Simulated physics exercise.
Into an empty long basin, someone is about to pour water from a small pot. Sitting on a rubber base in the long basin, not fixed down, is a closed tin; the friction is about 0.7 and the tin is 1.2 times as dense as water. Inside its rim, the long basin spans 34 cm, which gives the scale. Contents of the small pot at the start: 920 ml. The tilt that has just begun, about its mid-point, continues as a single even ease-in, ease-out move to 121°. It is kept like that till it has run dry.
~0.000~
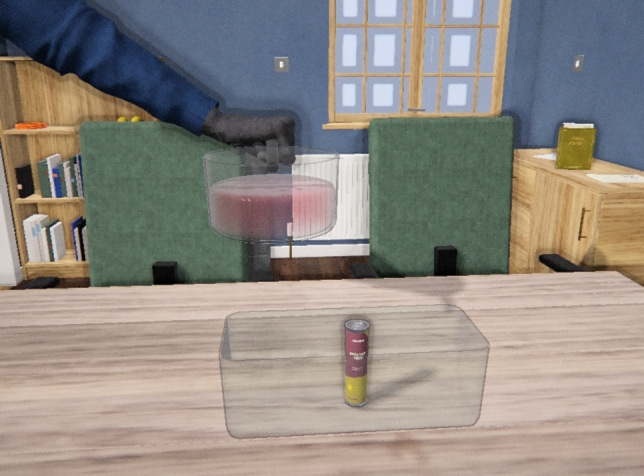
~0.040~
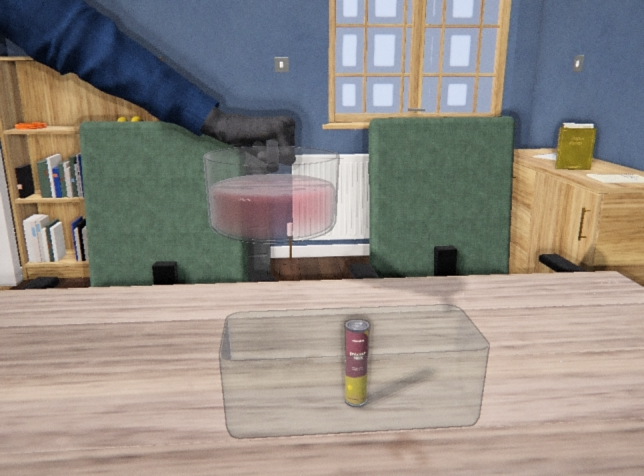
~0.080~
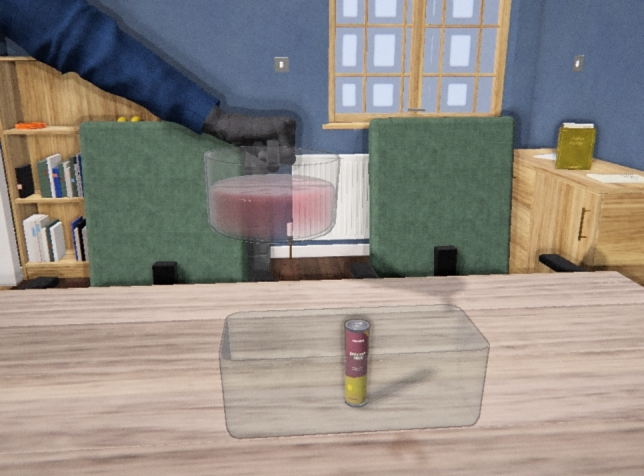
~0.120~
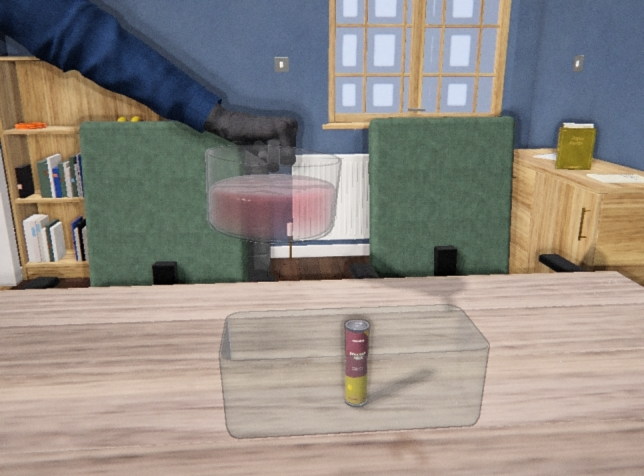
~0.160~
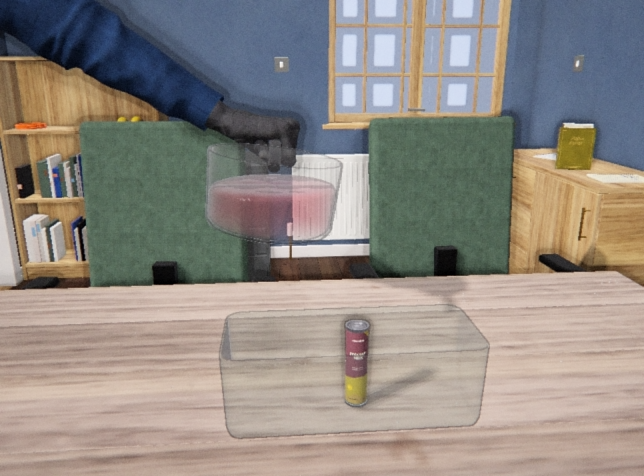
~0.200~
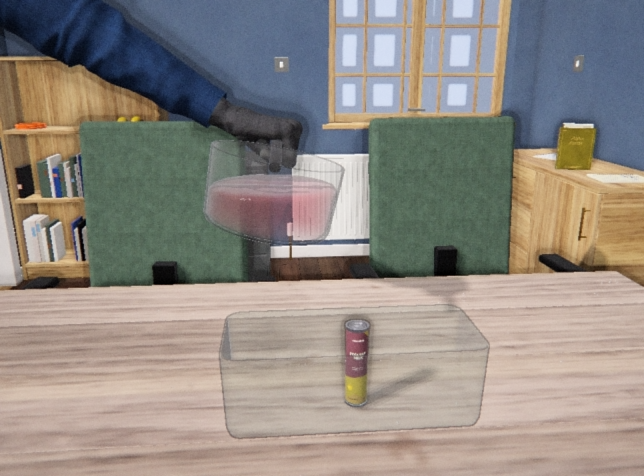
A dark-sleeved arm with a black-gloved hand reaches in from the upper left of a blue-walled room, seen from across a pale wooden table. Beside the hand is a clear round pot of pinkish liquid, above a see-through basin holding a red and yellow tin, with green chairs, shelves and a window behind. The pot tilts slightly to the right, while the camera stays still.
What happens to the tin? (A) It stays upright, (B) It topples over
(A) It stays upright.
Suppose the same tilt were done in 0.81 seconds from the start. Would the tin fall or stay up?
In that case the tin does not tip.
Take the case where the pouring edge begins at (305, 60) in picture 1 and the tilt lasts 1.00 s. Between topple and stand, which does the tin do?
Then it tips over.
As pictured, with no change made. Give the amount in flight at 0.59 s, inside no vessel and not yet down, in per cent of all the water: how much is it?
Roughly 36 percent.
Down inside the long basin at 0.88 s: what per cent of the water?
Close to 76 in a hundred.
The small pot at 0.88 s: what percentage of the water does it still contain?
I'd say some 8 per cent remains.
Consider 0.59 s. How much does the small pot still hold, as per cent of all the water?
Some 62 per cent.
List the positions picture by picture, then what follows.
In the first picture, it leans 0°; its right rim is at (338, 156); the water meets the walls at (210, 186) and (335, 184); the long basin's rim runs from (223, 336) to (474, 326); the tin's top is at (357, 329).
In the second picture, it leans 0°; its right rim is at (338, 156); the water meets the walls at (210, 186) and (335, 184).
In the third picture, it leans 2°; its right rim is at (339, 158); the water meets the walls at (210, 186) and (335, 184).
In the fourth picture, it leans 4°; its right rim is at (340, 161); the water meets the walls at (210, 186) and (335, 185).
In the fifth picture, it leans 7°; its right rim is at (341, 165); the water meets the walls at (210, 186) and (335, 185).
In the sixth picture, it leans 12°; its right rim is at (343, 170); the water meets the walls at (210, 186) and (336, 185).
Then, 0.59 s in, the tilt is 77° and 62 per cent is still to pour; the tin stands where it began.
Then, 0.88 s in, the tilt is 116° and 8 per cent is still to pour; the tin stands where it began.
Then, 1.17 s in, the tilt is 121° and 0 per cent is still to pour; the tin stands where it began.
Then, 1.50 s in, the tilt is 121° and 0 per cent is still to pour; the tin stands where it began.
Finally, the tin stands where it began.
